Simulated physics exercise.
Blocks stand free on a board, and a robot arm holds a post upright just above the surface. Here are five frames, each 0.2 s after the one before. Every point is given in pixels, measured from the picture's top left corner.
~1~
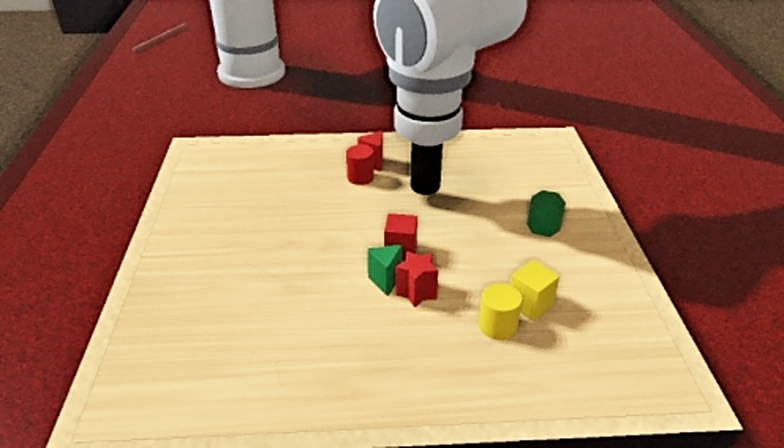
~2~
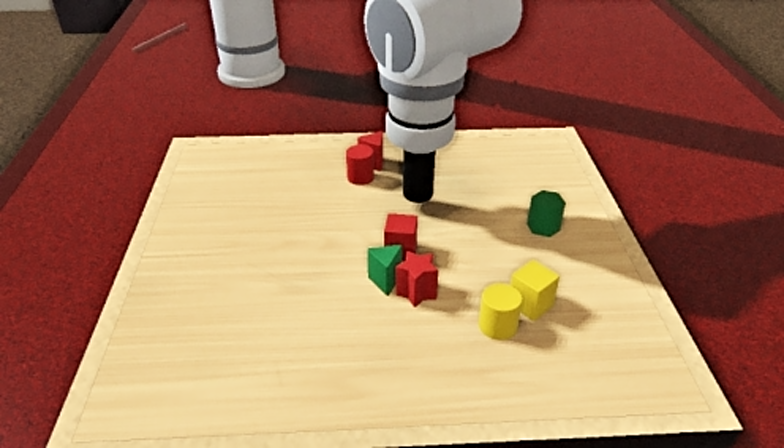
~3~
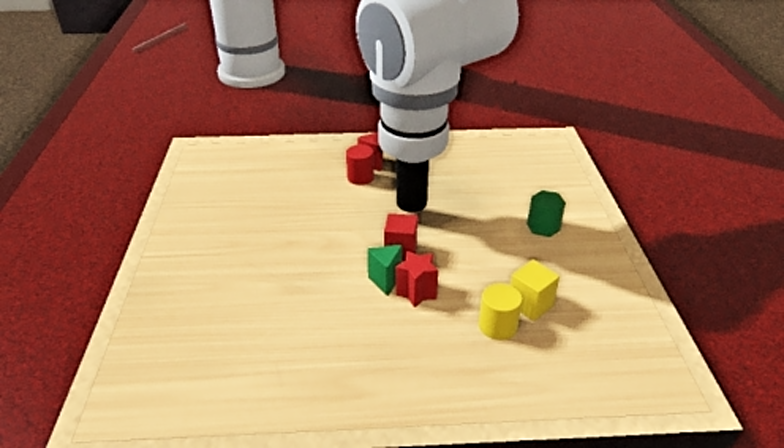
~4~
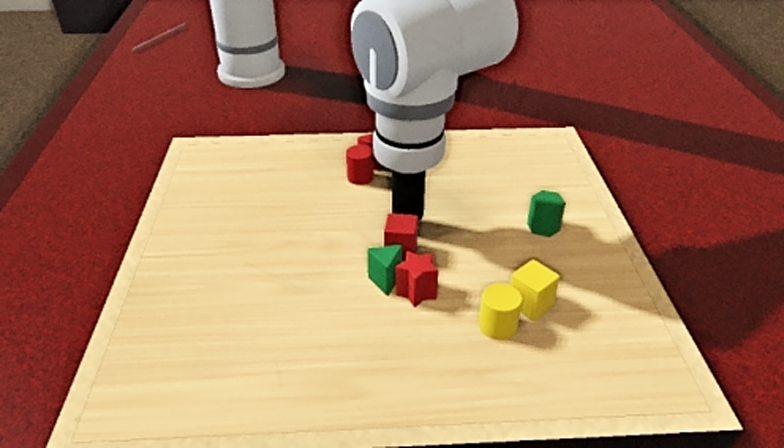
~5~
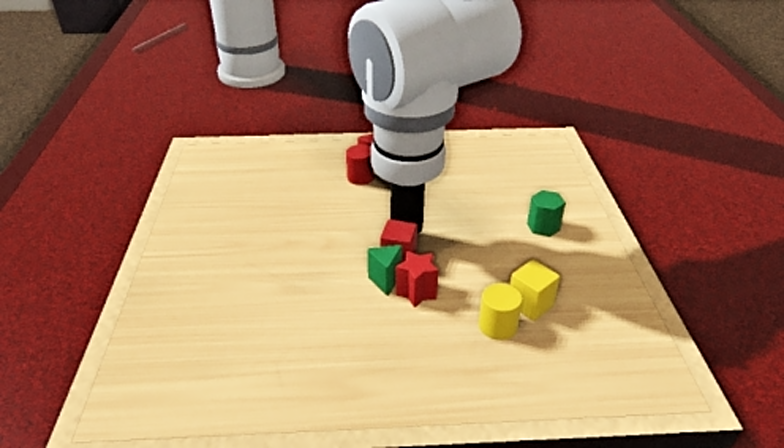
A robot arm moves its black post toward the viewer and nudges the red square block.
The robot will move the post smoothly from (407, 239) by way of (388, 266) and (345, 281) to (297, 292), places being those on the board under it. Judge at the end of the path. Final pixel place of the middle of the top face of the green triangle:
My prediction: (369, 292).
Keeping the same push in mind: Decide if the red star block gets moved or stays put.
It is moved from its place.
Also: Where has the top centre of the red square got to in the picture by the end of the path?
By then it is at (371, 271).
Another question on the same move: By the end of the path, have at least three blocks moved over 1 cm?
Answer: Yes.
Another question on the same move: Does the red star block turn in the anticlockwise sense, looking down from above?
Answer: Yes.
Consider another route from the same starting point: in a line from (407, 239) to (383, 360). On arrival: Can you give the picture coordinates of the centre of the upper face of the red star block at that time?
It ends at (427, 298).
On the path given first. One third of the way, post at (388, 256); green triangle at (371, 279); red square at (382, 260), turned 10° anticlockwise; red star block at (417, 274), turned 60° anticlockwise.
Two thirds of the way, post at (344, 270); green triangle at (369, 292); red square at (371, 271), turned 30° anticlockwise; red star block at (416, 275), turned 65° anticlockwise.
At the end, post at (296, 281); green triangle at (369, 292); red square at (371, 271), turned 30° anticlockwise; red star block at (416, 275), turned 65° anticlockwise.
